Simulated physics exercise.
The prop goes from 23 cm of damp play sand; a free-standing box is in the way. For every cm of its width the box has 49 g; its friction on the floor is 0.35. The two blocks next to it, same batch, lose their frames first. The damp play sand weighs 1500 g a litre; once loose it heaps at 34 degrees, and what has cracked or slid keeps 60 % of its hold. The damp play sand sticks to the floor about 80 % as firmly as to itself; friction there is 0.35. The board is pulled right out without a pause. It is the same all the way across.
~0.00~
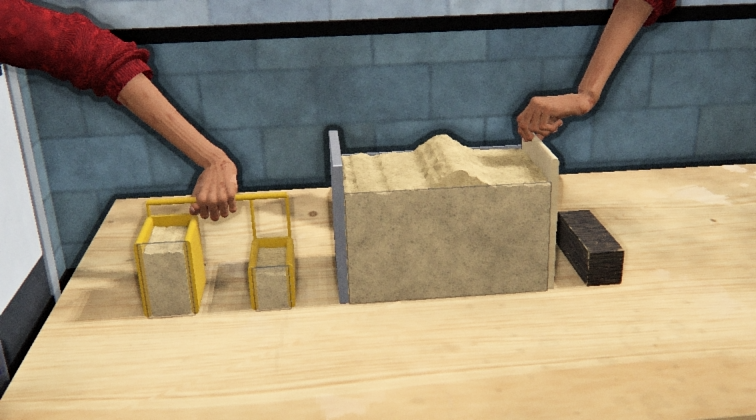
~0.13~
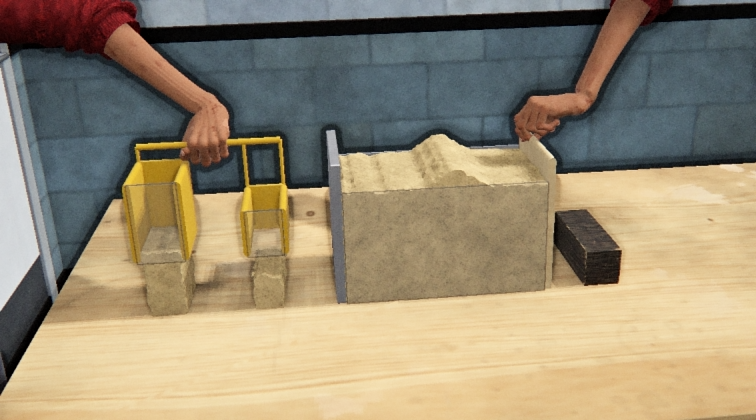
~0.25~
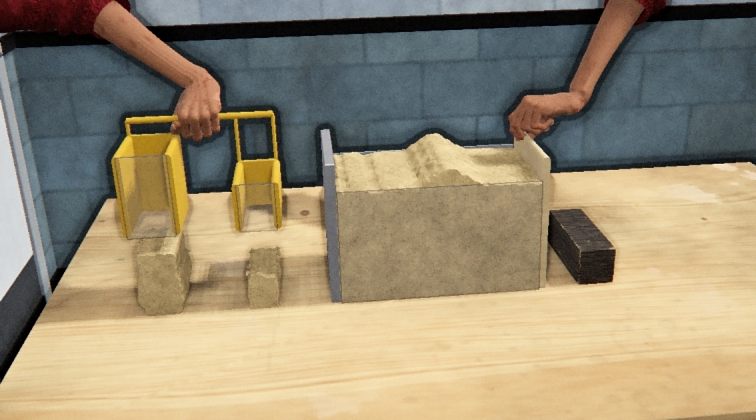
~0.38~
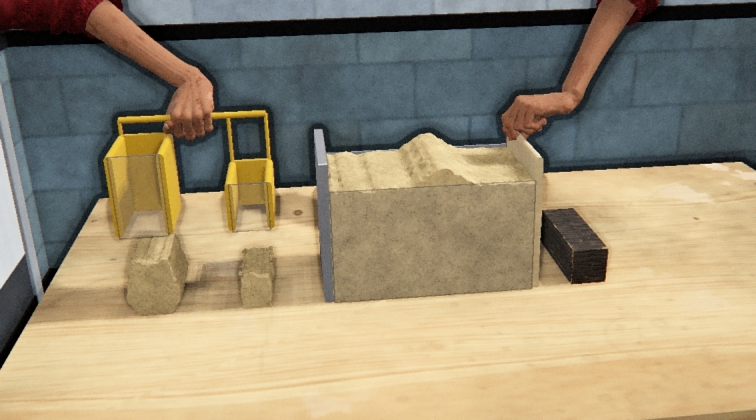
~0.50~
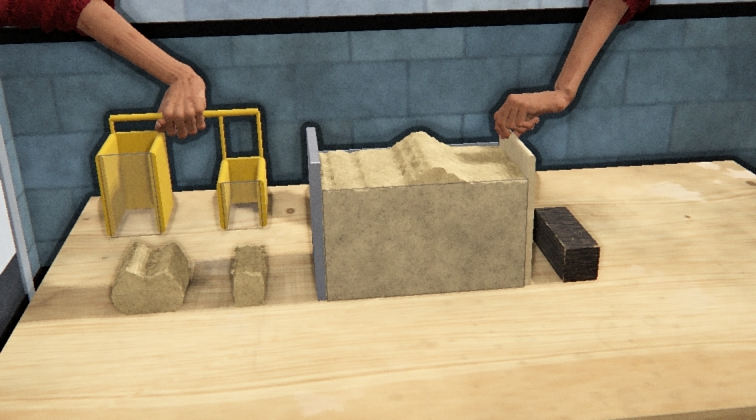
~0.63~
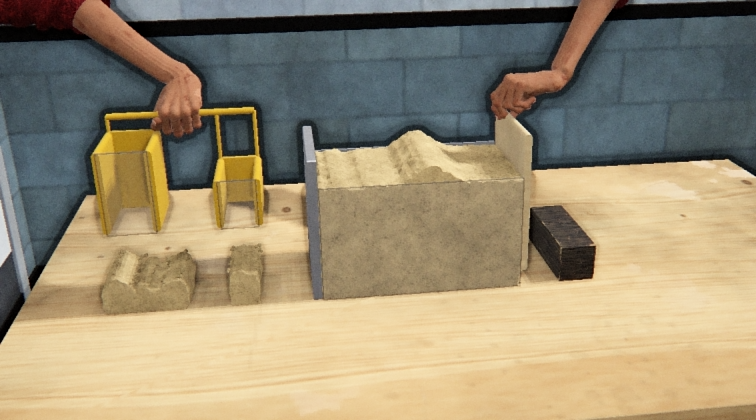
On a wooden table against a blue block wall, a hand lifts a yellow double frame off two blocks of damp sand, beside a larger walled bank of sand. The left block slumps into a low, lumpy mound while the right barely changes, then another hand begins raising the bank's right-hand board.
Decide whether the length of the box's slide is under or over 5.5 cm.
The result is under 5.5 cm.
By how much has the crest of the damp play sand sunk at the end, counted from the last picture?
About 3.5 cm.
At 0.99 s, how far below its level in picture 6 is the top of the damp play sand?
Some 0.5 cm.
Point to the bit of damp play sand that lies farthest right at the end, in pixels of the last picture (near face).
At about (575, 254).
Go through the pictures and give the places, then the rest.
In the first frame, top of the board at (551, 181), not yet moved; highest point of the damp play sand at (454, 169); test blocks 14 cm, 7.5 cm high (left to right).
In the second frame, top of the board at (549, 181), not yet moved; highest point of the damp play sand at (451, 169); test blocks 14 cm, 7.4 cm high (left to right).
In the third frame, top of the board at (543, 180), not yet moved; highest point of the damp play sand at (446, 168); test blocks 13 cm, 7.4 cm high (left to right).
In the fourth frame, top of the board at (536, 180), not yet moved; highest point of the damp play sand at (439, 168); test blocks 12 cm, 7.4 cm high (left to right).
In the fifth frame, top of the board at (528, 178), not yet moved; highest point of the damp play sand at (431, 166); test blocks 9.6 cm, 7.4 cm high (left to right).
In the sixth frame, top of the board at (525, 158), moved 3.9 cm; highest point of the damp play sand at (427, 165); test blocks 7.7 cm, 7.4 cm high (left to right).
By 0.80 s, the box has not moved.
By 0.99 s, the box has not moved.
By 1.19 s, the box has not moved.
By 1.39 s, the box has been pushed 2.9 cm.
By 1.53 s, at the end, the box has been pushed 3.0 cm.
